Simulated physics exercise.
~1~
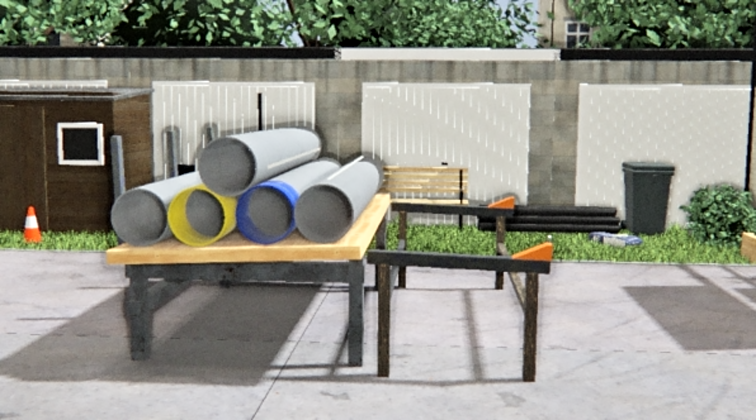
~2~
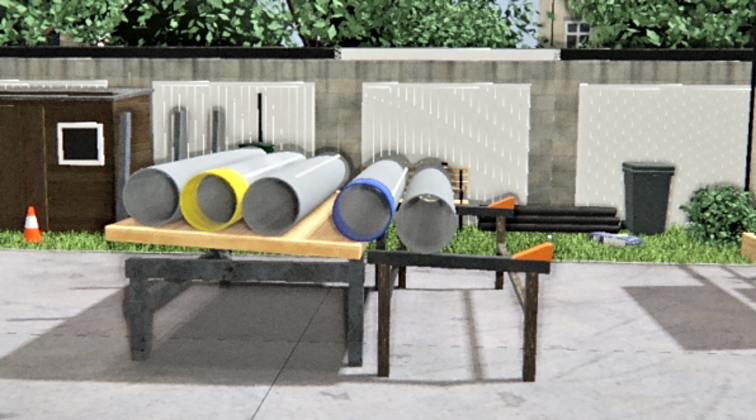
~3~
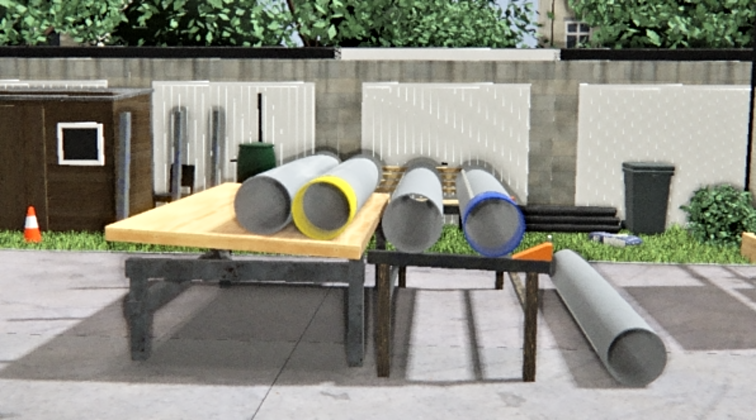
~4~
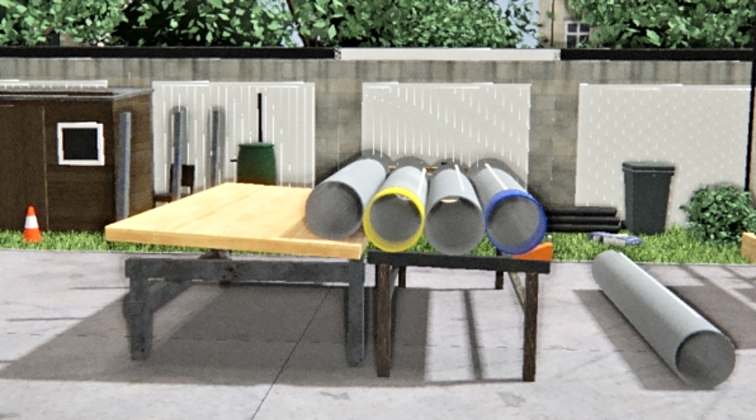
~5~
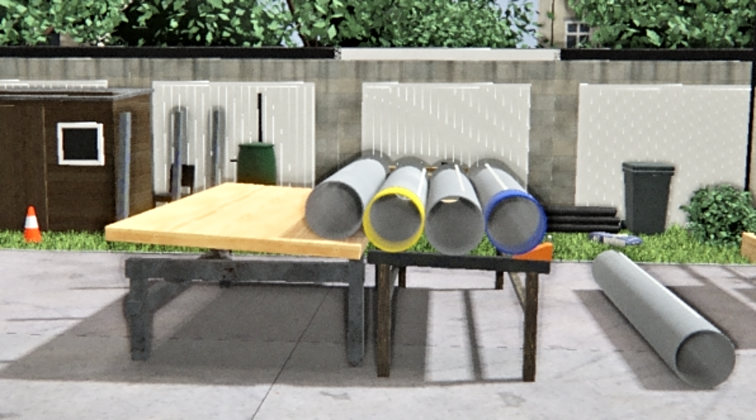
Five stacked plastic pipes rolled right across a tilting wooden table onto the dark rack beside it, where a plain grey one went over the end and onto the ground while the blue and yellow ones stayed up with two other greys.
